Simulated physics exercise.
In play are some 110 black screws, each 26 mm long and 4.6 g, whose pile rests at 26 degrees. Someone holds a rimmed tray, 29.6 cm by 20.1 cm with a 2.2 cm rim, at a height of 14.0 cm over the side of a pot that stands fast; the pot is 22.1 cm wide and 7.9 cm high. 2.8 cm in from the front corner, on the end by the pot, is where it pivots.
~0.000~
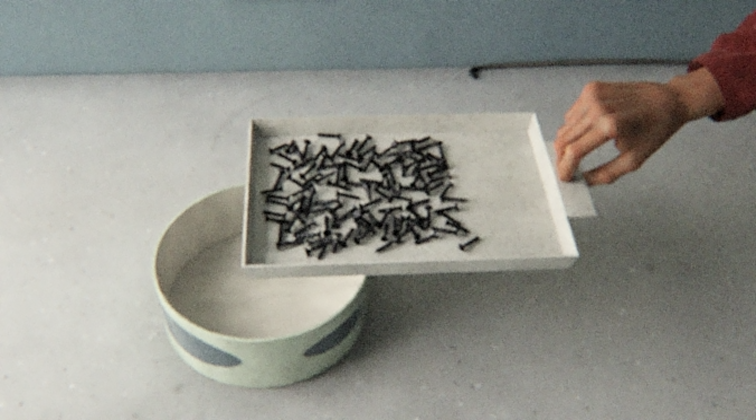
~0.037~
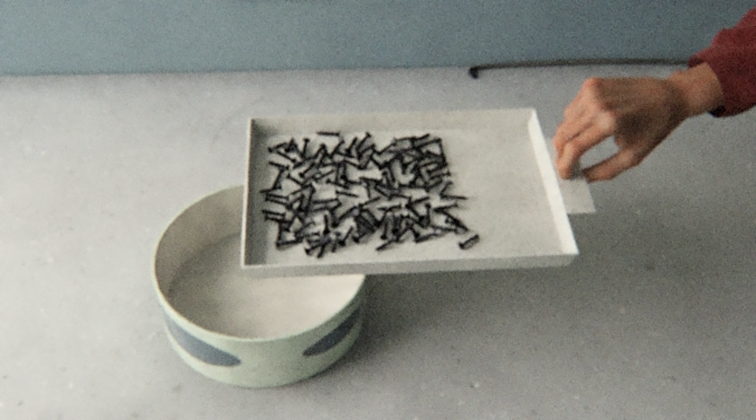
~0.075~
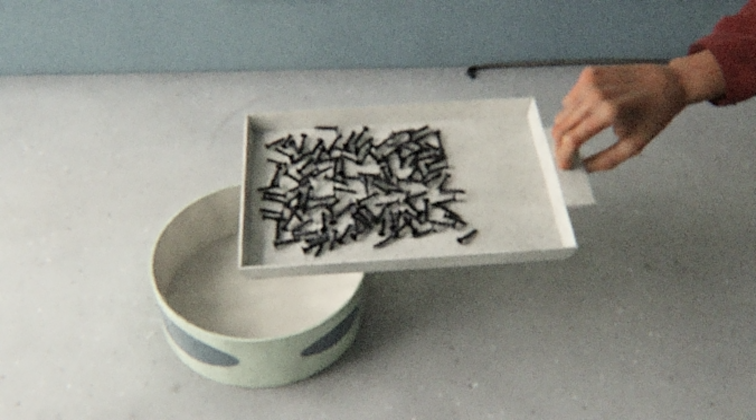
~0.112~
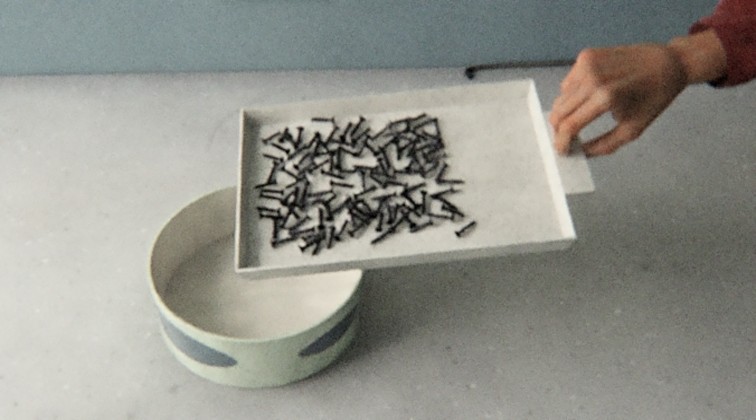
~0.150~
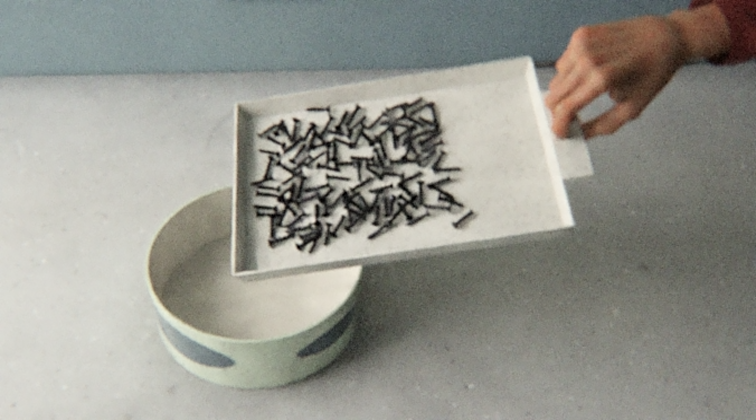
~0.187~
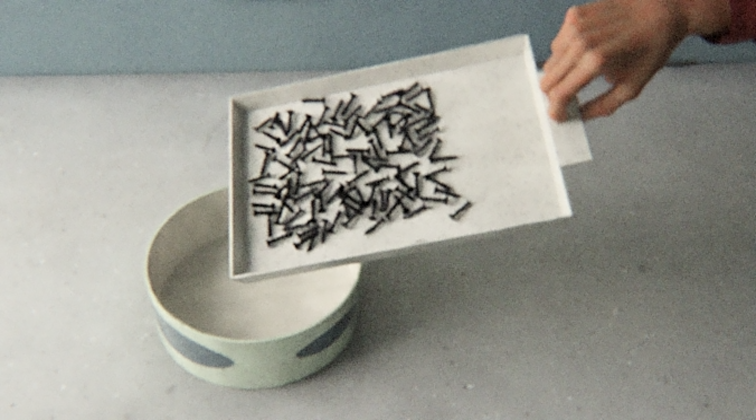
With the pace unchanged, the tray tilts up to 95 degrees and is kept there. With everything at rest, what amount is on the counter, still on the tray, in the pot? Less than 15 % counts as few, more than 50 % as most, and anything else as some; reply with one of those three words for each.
Here it is: Counter: Most, tray: Few, pot: Some.
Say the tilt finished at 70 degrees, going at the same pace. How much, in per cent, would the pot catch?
25 percent.
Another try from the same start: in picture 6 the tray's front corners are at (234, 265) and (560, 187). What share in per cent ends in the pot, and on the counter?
Final per cent - pot 85, counter 15.
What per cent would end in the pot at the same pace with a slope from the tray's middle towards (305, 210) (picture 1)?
My guess is roughly 80 percent.
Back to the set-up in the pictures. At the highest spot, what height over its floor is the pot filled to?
Around 1.5 cm above the floor.
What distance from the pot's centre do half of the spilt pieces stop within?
Some 18 cm.
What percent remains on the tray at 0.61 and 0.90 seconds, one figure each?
Around 80 first, about 0 after.
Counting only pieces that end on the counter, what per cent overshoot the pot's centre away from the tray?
Around 90 per cent, give or take.
Then, at 0.44 s, tilt 57 degrees; the tray holds 100 %, the pot 0 %.
After 0.61 s, tilt 83 degrees; the tray holds 80 %, the pot 0 %.
Then, at 0.90 s, tilt 95 degrees; the tray holds 0 %, the pot 30 %.
In the end, at 1.7 s, counter 70 %, tray 0 %, pot 30 %.
